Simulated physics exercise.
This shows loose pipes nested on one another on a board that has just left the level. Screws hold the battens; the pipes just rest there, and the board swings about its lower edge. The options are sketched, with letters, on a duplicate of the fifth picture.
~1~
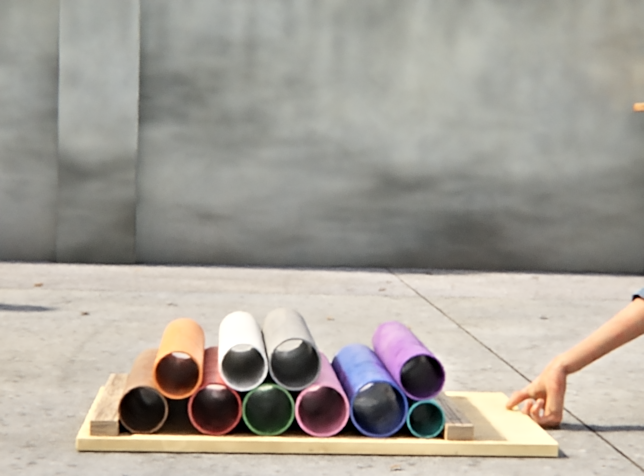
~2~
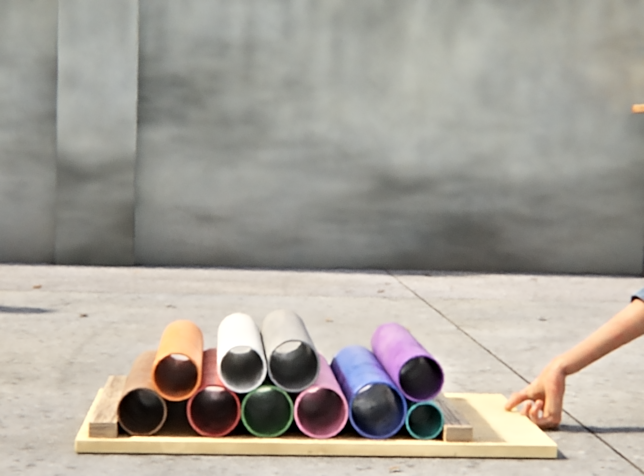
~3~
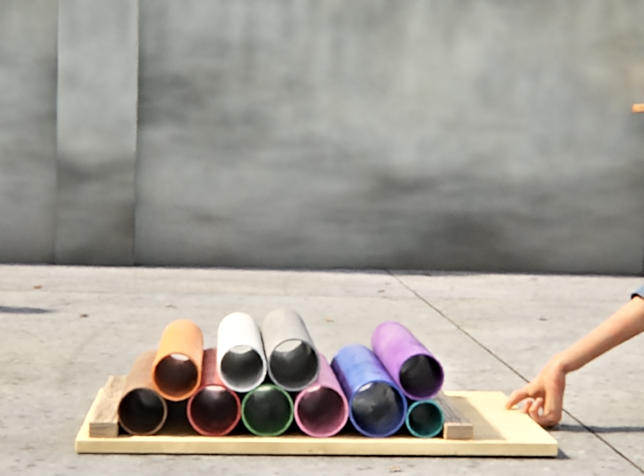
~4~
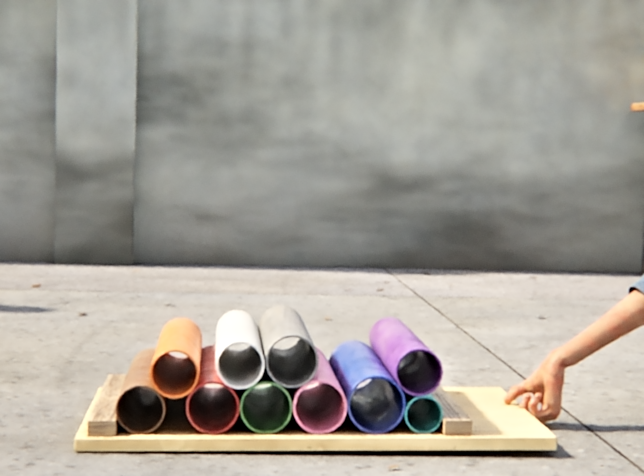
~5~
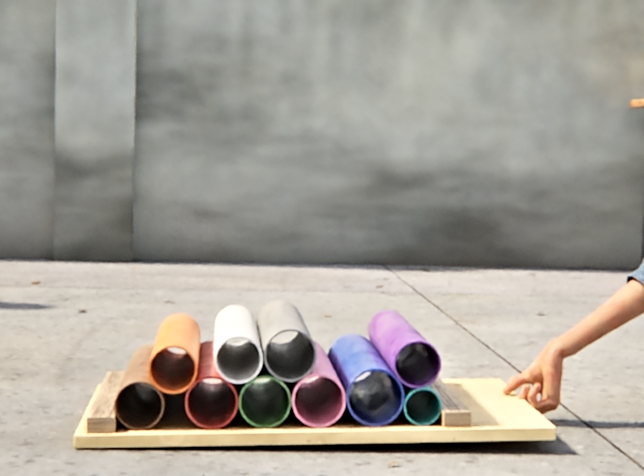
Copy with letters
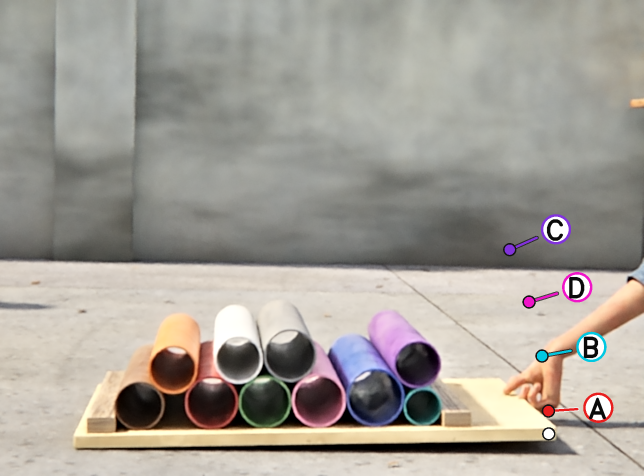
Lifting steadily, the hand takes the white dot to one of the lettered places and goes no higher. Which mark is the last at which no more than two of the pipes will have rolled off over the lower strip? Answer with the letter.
Up to C.
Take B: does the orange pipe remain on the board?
The orange pipe: Yes.
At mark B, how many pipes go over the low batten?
The count is none.
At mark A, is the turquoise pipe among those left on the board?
Yes, with A.
On the marked copy, A at (548, 411); B at (542, 356); C at (510, 250); D at (529, 302); the white dot at (549, 434).
Taking C. A third of the way, board at 16°.
Two thirds of the way, board at 25°.
When it is over, board at 25°, none over the low batten.
As for the rest, A none over the low batten; B none over the low batten; D none over the low batten.
